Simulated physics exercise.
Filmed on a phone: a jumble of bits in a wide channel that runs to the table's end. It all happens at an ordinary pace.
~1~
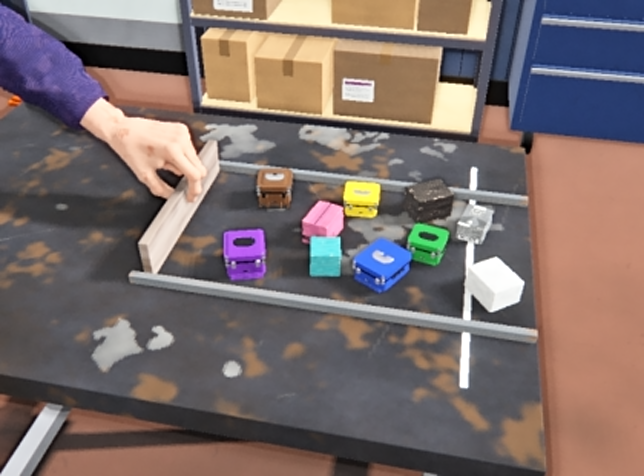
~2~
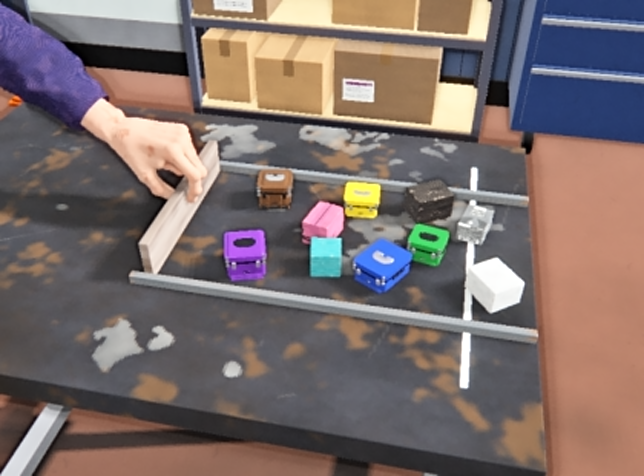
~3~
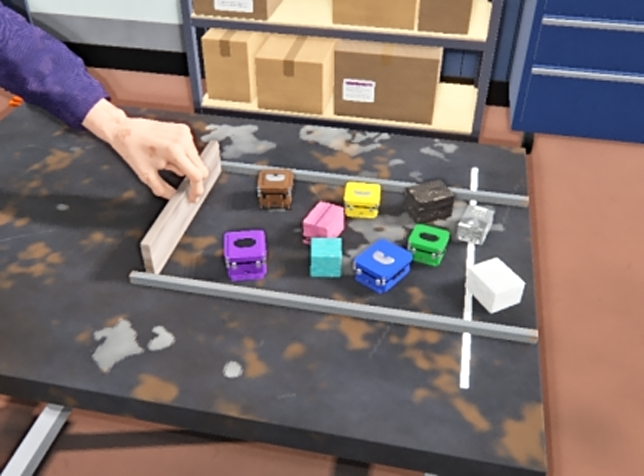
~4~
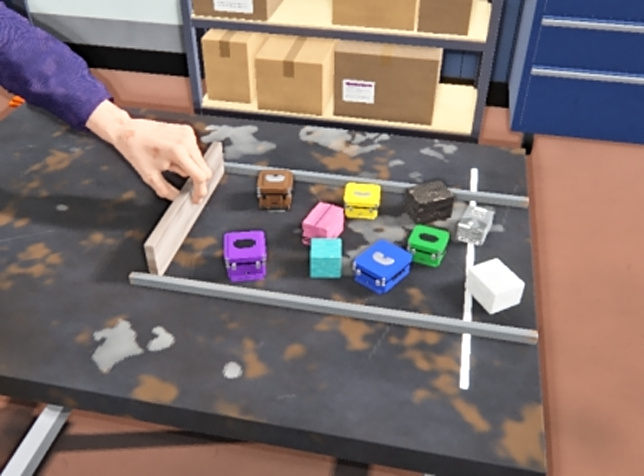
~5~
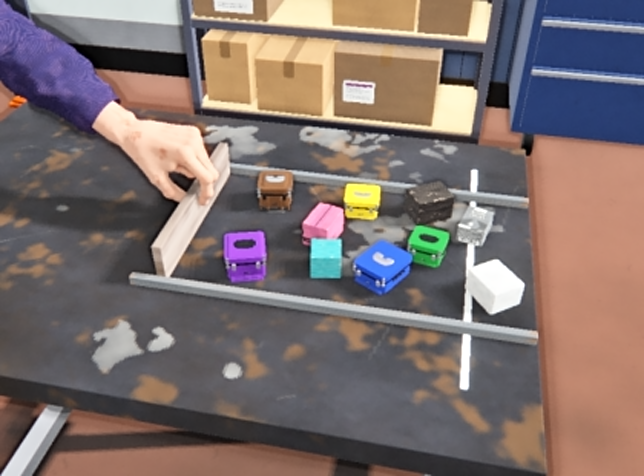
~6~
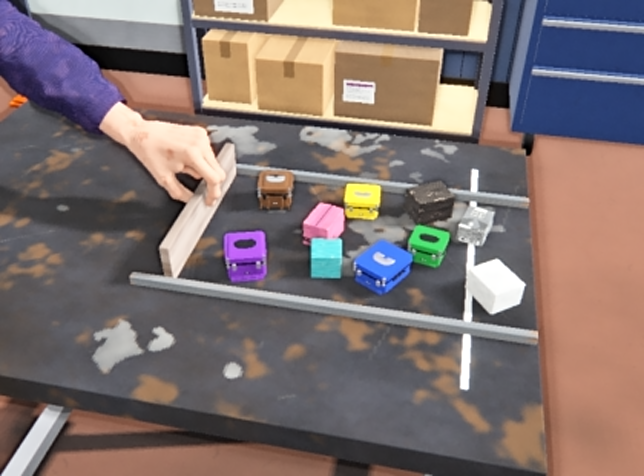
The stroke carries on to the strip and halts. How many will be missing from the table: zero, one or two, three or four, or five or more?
Here the number that fall off is three or four.
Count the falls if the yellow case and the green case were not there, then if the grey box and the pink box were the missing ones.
It would be 2 and 3.
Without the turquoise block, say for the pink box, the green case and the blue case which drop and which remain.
The pink box survives, the green case holds on, the blue case holds on.
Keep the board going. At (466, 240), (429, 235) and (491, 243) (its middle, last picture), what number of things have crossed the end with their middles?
It would be 4, 1 and 7.
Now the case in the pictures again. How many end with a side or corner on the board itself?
The number is 3.
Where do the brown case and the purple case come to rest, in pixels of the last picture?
The brown case at (491, 218), the purple case at (491, 294).
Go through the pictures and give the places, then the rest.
White block (493, 284); grey box (474, 224); green case (427, 245); board (184, 202); tape (470, 256), in the first picture.
Grey box (475, 225); pink box (323, 225), in the second picture.
Green case (428, 246); turquoise block (326, 257), in the third picture.
White block (494, 286); board (189, 204), in the fourth picture.
Grey box (475, 226); blue case (383, 268), in the fifth picture.
White block (494, 286); grey box (475, 226); green case (428, 247); board (203, 206); tape (471, 258), in the sixth picture.
Soon after, none off yet; white block at rest near (494, 286); grey box at rest near (475, 226); green case at rest near (428, 247).
After that, none off yet; white block displaced a little near (515, 290); grey box displaced a little near (496, 235); green case at rest near (431, 247).
In the end, the number that fall off is three or four; gone, blue case, black block, grey box and white block.
